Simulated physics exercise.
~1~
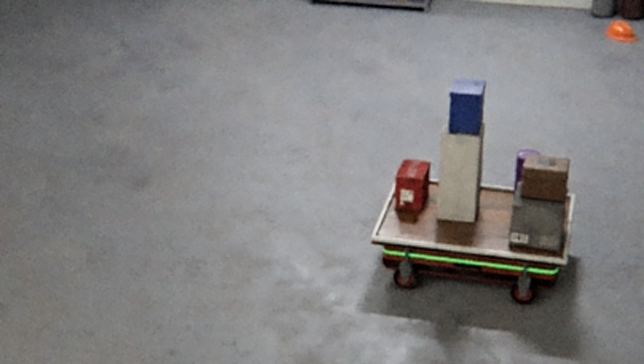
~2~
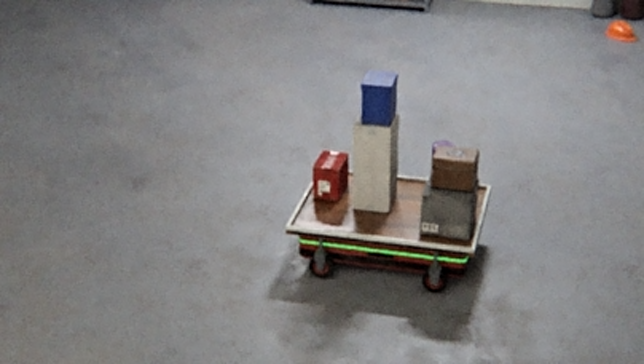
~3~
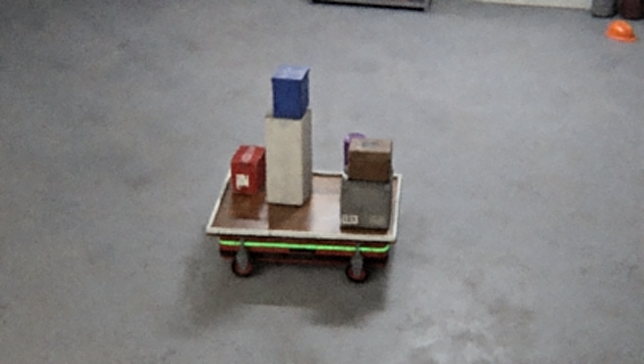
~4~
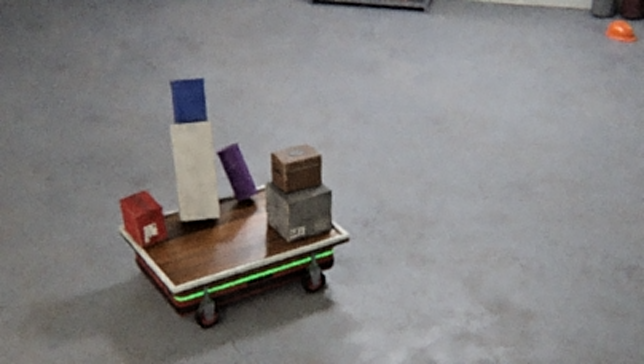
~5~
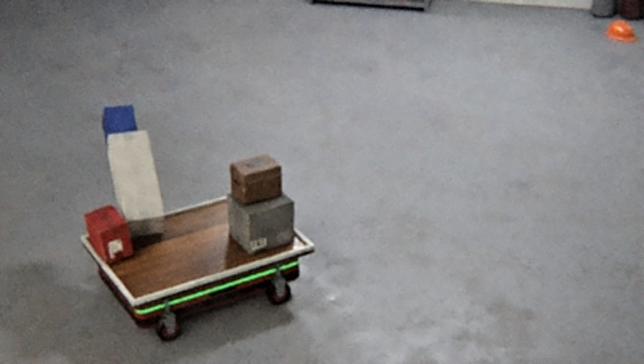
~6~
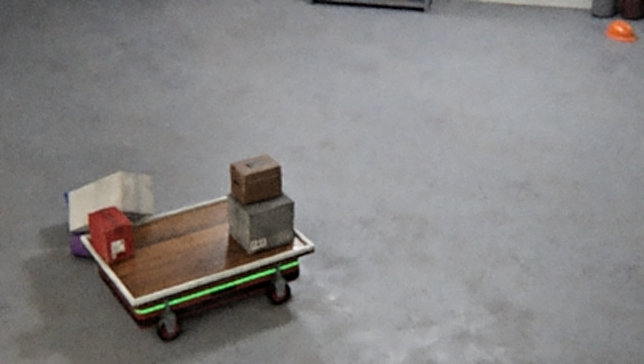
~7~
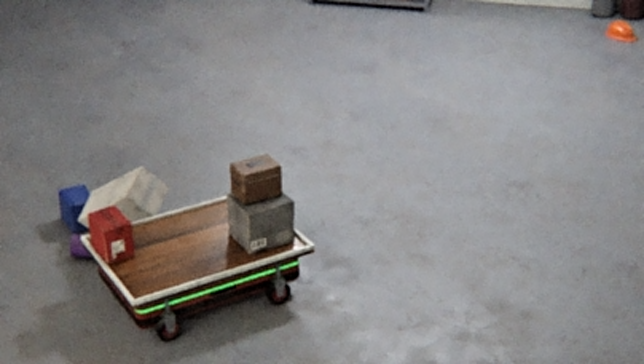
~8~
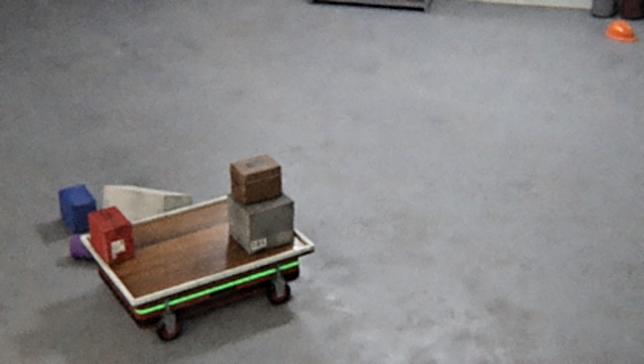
On a grey concrete floor, a cart rolls left, turns and stops as white, blue and purple items topple off behind it.
